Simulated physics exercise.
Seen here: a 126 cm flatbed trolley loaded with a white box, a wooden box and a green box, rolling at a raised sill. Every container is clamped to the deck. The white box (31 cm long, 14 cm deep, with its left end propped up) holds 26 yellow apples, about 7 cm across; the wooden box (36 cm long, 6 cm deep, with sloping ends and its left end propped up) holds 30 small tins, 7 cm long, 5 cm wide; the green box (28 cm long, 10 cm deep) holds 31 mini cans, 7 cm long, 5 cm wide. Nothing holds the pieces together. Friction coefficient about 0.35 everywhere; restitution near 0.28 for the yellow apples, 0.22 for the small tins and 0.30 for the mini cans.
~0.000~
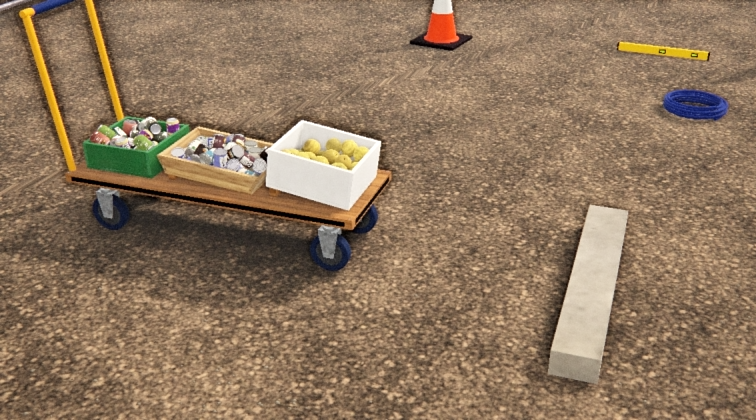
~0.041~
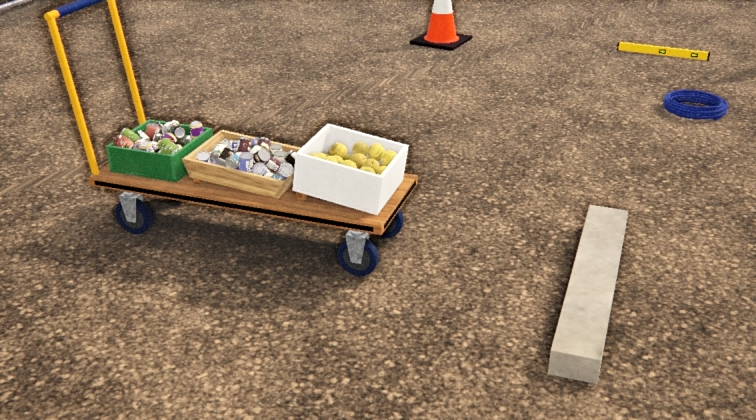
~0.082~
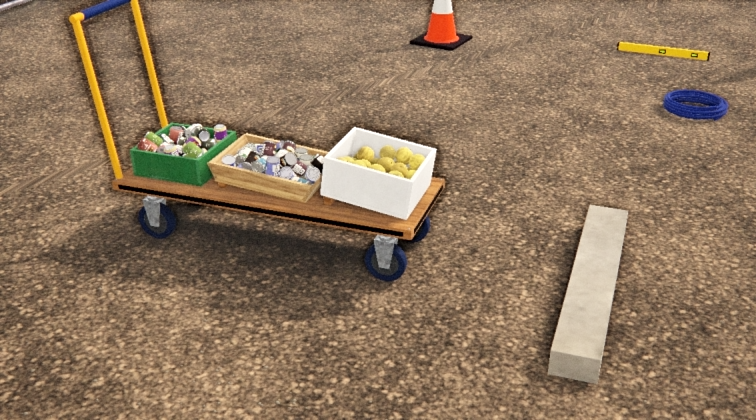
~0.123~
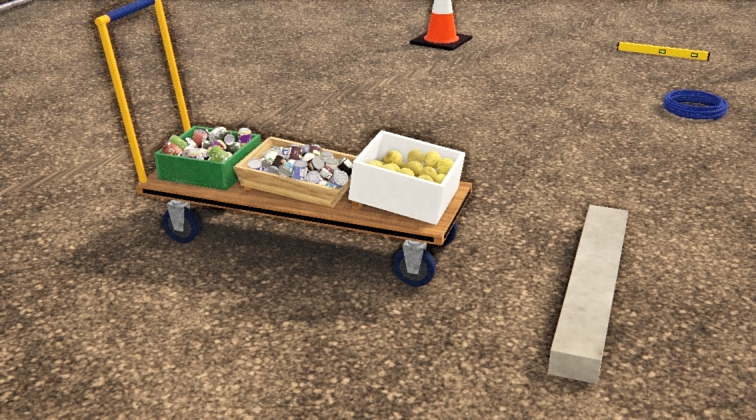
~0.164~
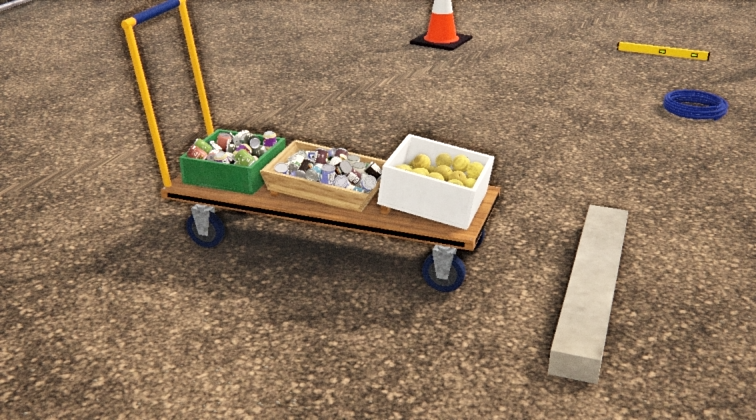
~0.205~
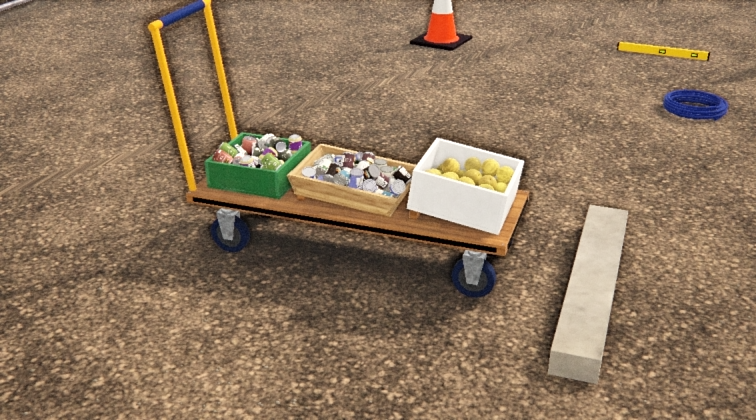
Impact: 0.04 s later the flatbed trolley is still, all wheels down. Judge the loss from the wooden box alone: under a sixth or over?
More than one in six of the small tins leave the wooden box.
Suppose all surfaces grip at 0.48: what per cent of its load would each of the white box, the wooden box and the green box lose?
In that case white box 0, wooden box 30, green box 30 per cent.
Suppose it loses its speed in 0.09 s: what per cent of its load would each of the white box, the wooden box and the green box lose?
Then white box 0, wooden box 30, green box 10 per cent.
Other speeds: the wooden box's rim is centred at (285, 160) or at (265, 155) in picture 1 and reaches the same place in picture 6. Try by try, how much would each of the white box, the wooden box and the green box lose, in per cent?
White box 0 then 0, wooden box 10 then 20, green box 10 then 10 per cent.
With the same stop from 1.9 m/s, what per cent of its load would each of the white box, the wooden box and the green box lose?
In that case white box 0, wooden box 10, green box 10 per cent.
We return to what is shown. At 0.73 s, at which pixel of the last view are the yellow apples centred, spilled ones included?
Around (548, 199).
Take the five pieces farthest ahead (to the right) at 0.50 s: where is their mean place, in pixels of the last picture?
Around (569, 204).
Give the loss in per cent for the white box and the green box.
Lost: White box 0, green box 25 per cent.
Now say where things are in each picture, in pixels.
In the first frame (places track the rim corner closest to us here), wooden box (257, 178); white box (350, 172); 82 cm to go; all still inside.
Wooden box (284, 182); white box (380, 176); 71 cm to go, in the second frame.
Wooden box (311, 186); white box (410, 181); 59 cm to go, in the third frame.
Wooden box (339, 191); white box (440, 185); 48 cm to go, in the fourth frame.
Wooden box (368, 195); white box (472, 190); 37 cm to go, in the fifth frame.
Wooden box (398, 200); white box (504, 195); 25 cm to go; all still inside, in the sixth frame.
After 0.28 s, the wheels strike.
After 0.38 s, the white box has all 26, the wooden box is down by 1 of 30 and the green box is down by 2 of 31.
After 0.50 s, the white box has all 26, the wooden box is down by 6 of 30 and the green box is down by 4 of 31.
After 0.73 s, the white box has all 26, the wooden box is down by 10 of 30 and the green box is down by 7 of 31.
Outcome (at 1.23 s), the white box has all 26, the wooden box is down by 10 of 30 and the green box is down by 7 of 31. Asked share, 10 of 30, 33 per cent.
